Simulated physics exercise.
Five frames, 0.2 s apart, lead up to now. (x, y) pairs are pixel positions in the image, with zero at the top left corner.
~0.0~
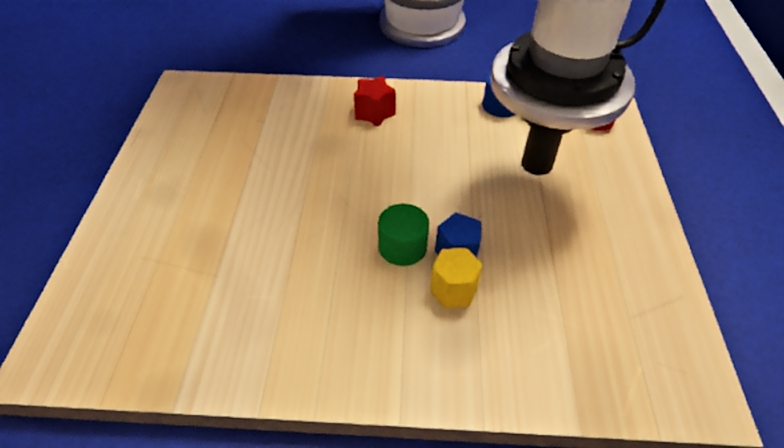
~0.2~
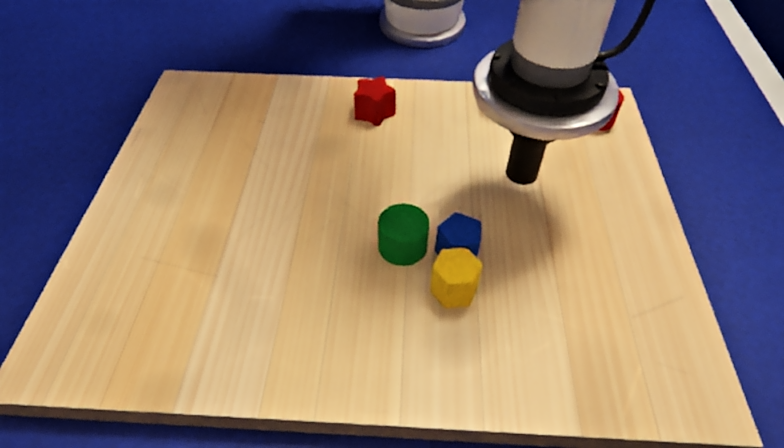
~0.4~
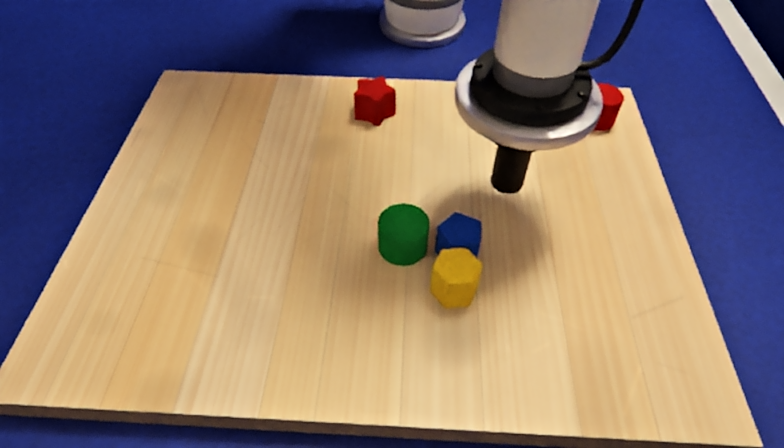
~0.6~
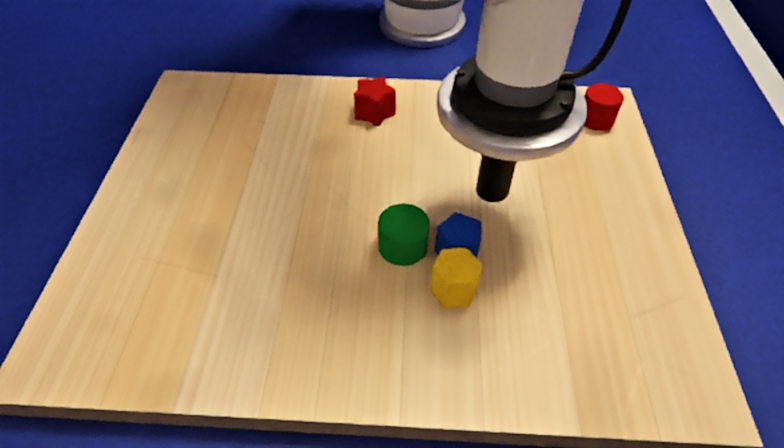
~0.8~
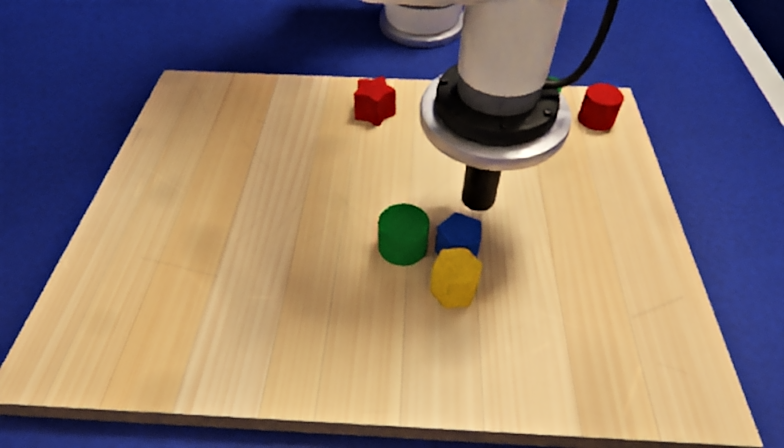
On a light wooden board over a blue surface, a robot arm with a black rod moves steadily left and toward the viewer, nearing a blue block beside green and yellow ones, while the blocks stay still.
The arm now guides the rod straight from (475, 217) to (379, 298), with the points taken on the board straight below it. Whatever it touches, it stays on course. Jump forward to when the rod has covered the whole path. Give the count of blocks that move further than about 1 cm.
By the end of the path, three or more blocks have moved more than about a centimetre.
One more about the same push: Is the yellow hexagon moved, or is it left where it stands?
Somewhere new.
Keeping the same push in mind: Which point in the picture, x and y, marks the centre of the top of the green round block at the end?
The middle of its upper face will lie at (364, 233).
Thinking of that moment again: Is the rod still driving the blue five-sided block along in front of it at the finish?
My answer is no.
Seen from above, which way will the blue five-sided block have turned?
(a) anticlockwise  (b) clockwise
That would be a.
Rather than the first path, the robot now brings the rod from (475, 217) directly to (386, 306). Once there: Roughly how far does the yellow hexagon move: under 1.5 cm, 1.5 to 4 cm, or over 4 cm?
Overall it shifts more than 4 cm.
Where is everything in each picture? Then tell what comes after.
In the first picture, lower end of the rod at (537, 165), tops of blocks, green round block at (404, 221), yellow hexagon at (458, 265), blue five-sided block at (462, 228).
In the second picture, rod at (522, 174), blocks as before.
In the third picture, rod at (507, 183), blocks as before.
In the fourth picture, rod at (492, 191), blocks as before.
In the fifth picture, rod at (478, 200), green round block at (404, 221), yellow hexagon at (458, 265), blue five-sided block at (462, 228).
On the path given first. One third of the way, rod at (447, 225); yellow hexagon at (457, 282), turned 20° anticlockwise; blue five-sided block at (447, 246), turned 15° anticlockwise.
Two thirds of the way, rod at (414, 252); green round block at (373, 230); yellow hexagon at (460, 303), turned 55° anticlockwise; blue five-sided block at (425, 276), turned 50° anticlockwise.
At the end, rod at (379, 282); green round block at (364, 233); yellow hexagon at (461, 307), turned 70° anticlockwise; blue five-sided block at (415, 292), turned 75° anticlockwise.
